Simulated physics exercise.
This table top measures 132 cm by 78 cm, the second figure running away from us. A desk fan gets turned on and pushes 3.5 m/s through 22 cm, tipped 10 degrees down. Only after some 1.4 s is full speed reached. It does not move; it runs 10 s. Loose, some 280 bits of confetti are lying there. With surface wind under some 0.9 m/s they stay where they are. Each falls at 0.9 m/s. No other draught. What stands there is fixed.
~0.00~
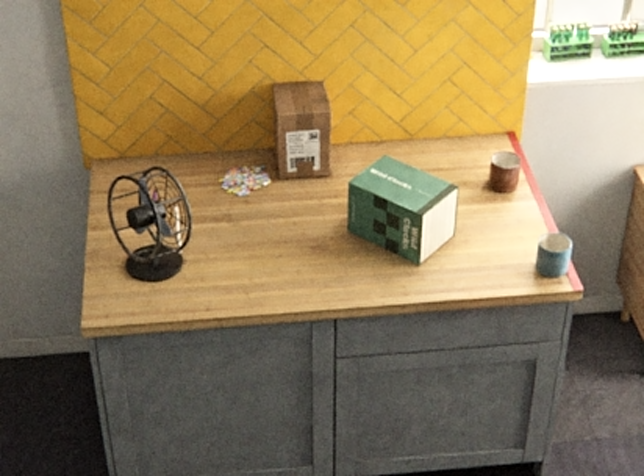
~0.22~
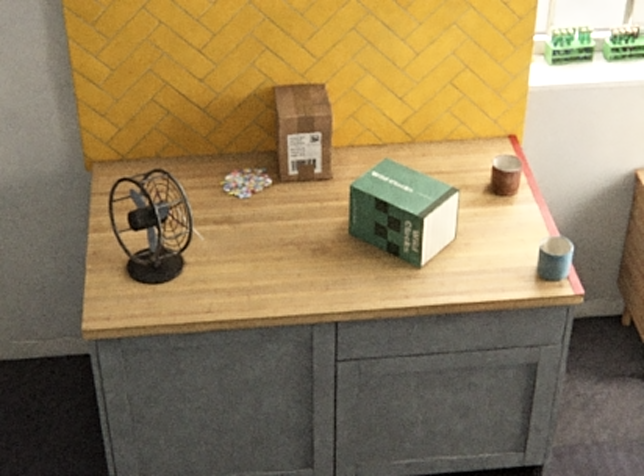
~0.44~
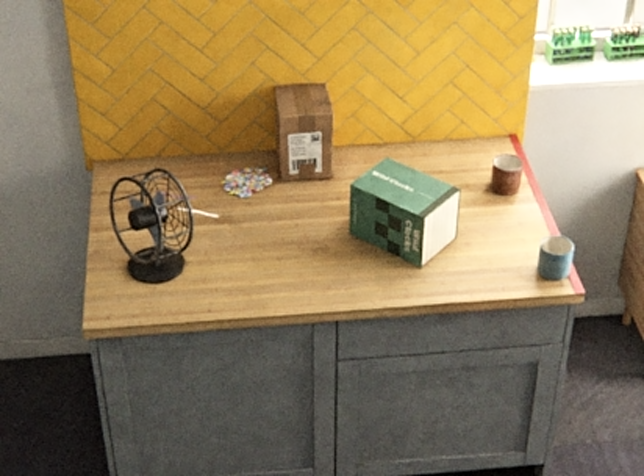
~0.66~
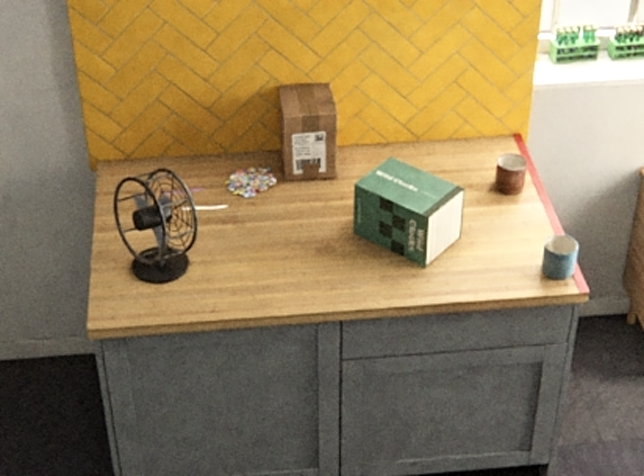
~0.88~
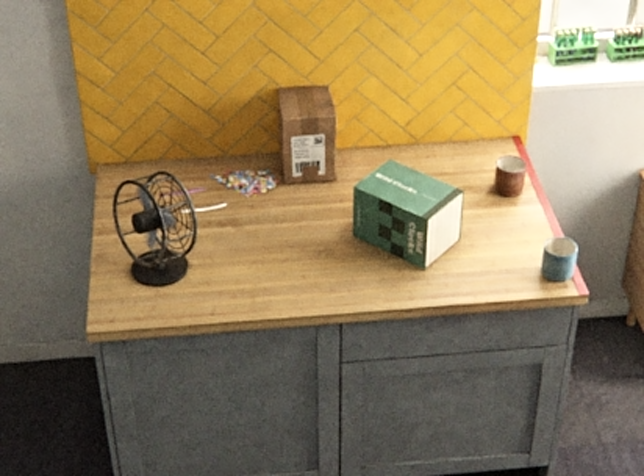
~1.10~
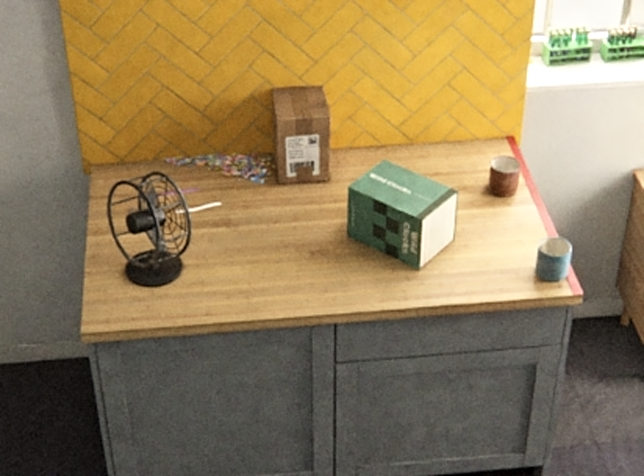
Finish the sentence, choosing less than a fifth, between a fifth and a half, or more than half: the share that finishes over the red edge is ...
The share that finishes over the red edge is less than a fifth.
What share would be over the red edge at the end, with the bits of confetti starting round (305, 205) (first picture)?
Share at the end: About 80 %.
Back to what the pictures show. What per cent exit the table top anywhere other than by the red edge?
My best guess is roughly 100 %.
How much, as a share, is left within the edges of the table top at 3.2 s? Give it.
Roughly 1 %.
After 2.0 s, 15 % are on the move or not yet settled, 0 % are over the red edge.
After 3.2 s, 1 % are on the move or not yet settled, 0 % are over the red edge.
After 5.5 s, 0 % are on the move or not yet settled, 0 % are over the red edge.
After 10.0 s, at the end, 0 % are over the red edge.
